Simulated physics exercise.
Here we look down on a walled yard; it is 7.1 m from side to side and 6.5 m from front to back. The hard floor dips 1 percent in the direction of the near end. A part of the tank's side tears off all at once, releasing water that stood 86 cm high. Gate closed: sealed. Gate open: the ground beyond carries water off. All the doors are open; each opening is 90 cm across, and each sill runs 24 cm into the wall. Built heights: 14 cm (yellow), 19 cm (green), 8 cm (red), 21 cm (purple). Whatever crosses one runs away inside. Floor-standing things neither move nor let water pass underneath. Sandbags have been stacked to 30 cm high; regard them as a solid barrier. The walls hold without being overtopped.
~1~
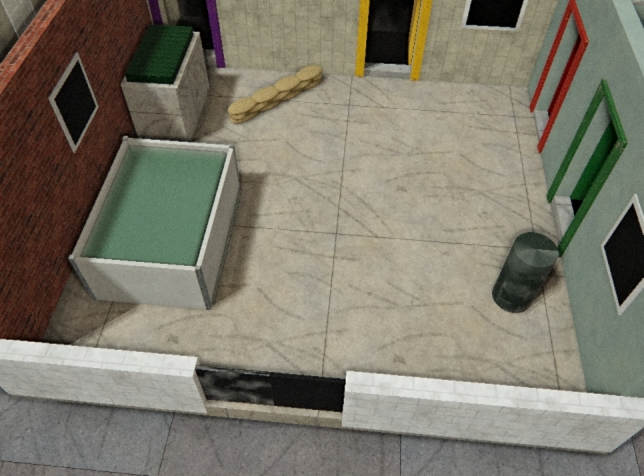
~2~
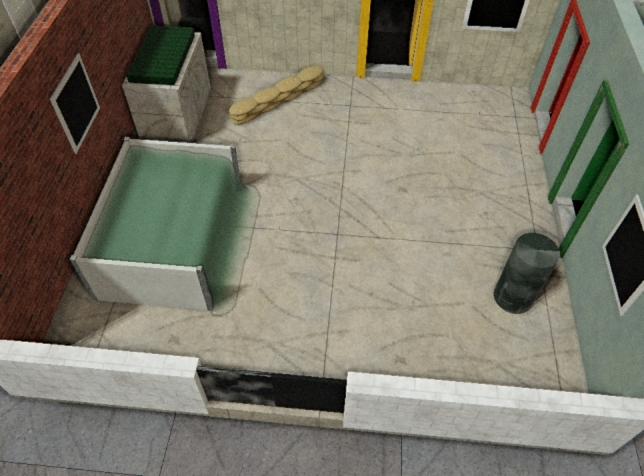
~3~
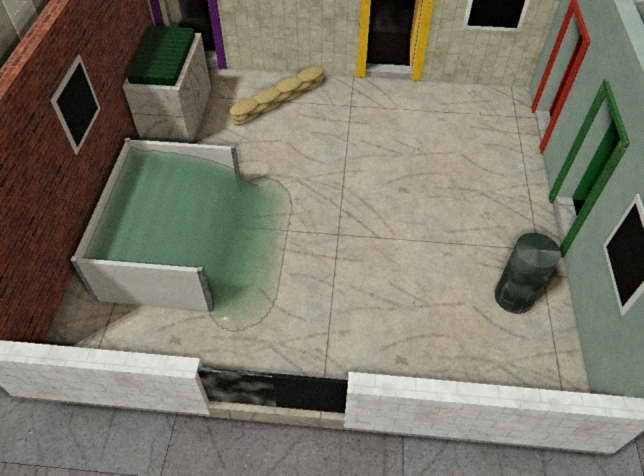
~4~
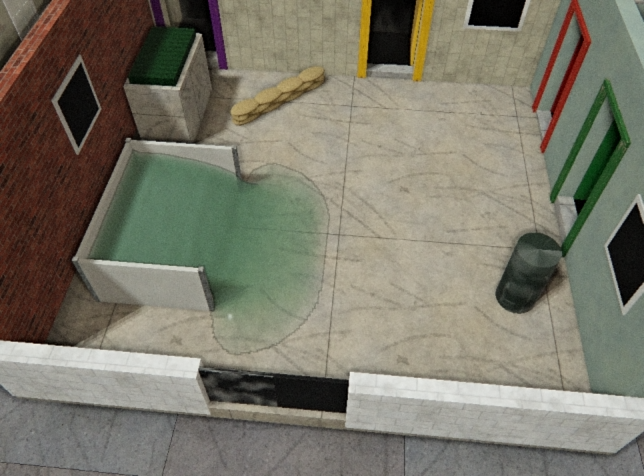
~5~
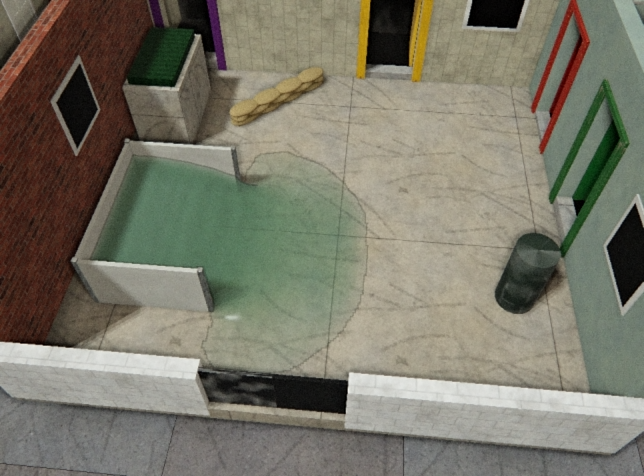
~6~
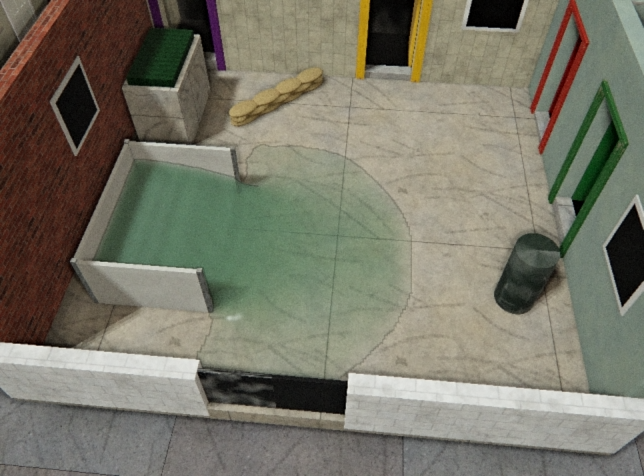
Green water pours from the broken right side of the tank and spreads across the floor.
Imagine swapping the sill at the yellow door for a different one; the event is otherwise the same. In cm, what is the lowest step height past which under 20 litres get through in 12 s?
Close to 6 cm is just enough.
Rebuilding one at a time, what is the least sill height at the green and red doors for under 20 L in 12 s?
You'd want about 27 centimetres at green and about 12.0 centimetres at red.
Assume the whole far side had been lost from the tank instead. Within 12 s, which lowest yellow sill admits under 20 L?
Then 15 cm.
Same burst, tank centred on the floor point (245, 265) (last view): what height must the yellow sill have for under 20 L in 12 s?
With that change, some 7.5 centimetres.
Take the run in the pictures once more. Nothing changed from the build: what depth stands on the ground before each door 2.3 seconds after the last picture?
Depths in cm: Yellow 3, green 24, red 14, purple 0.
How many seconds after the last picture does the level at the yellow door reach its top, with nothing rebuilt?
Near 6.0 seconds.
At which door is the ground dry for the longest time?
Coming last is the purple one.
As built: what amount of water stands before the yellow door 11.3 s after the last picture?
Depth: Near 3.5 cm.
Then, 0.7 s after the last picture water covers 55 % of the floor, deepest (34 cm) near (489, 291); it has not reached the yellow door.
Then, 2.3 s after the last picture water covers 65 % of the floor, deepest (38 cm) near (499, 388); 3 cm at the yellow door, 0 litres in over its 14 cm sill.
Then, 11.3 s after the last picture water covers 95 % of the floor, deepest (14 cm) near (32, 374); 4 cm at the yellow door, 0 litres in over its 14 cm sill.
At the yellow door as built, the water peaked near 11 cm, 6.1 s after the last picture.
Run again over the same 12 s with other heights there, 28 litres in over 5.5 cm, 9 litres over 7.5 cm. The limit of 20 litres is kept from about 6 cm up.
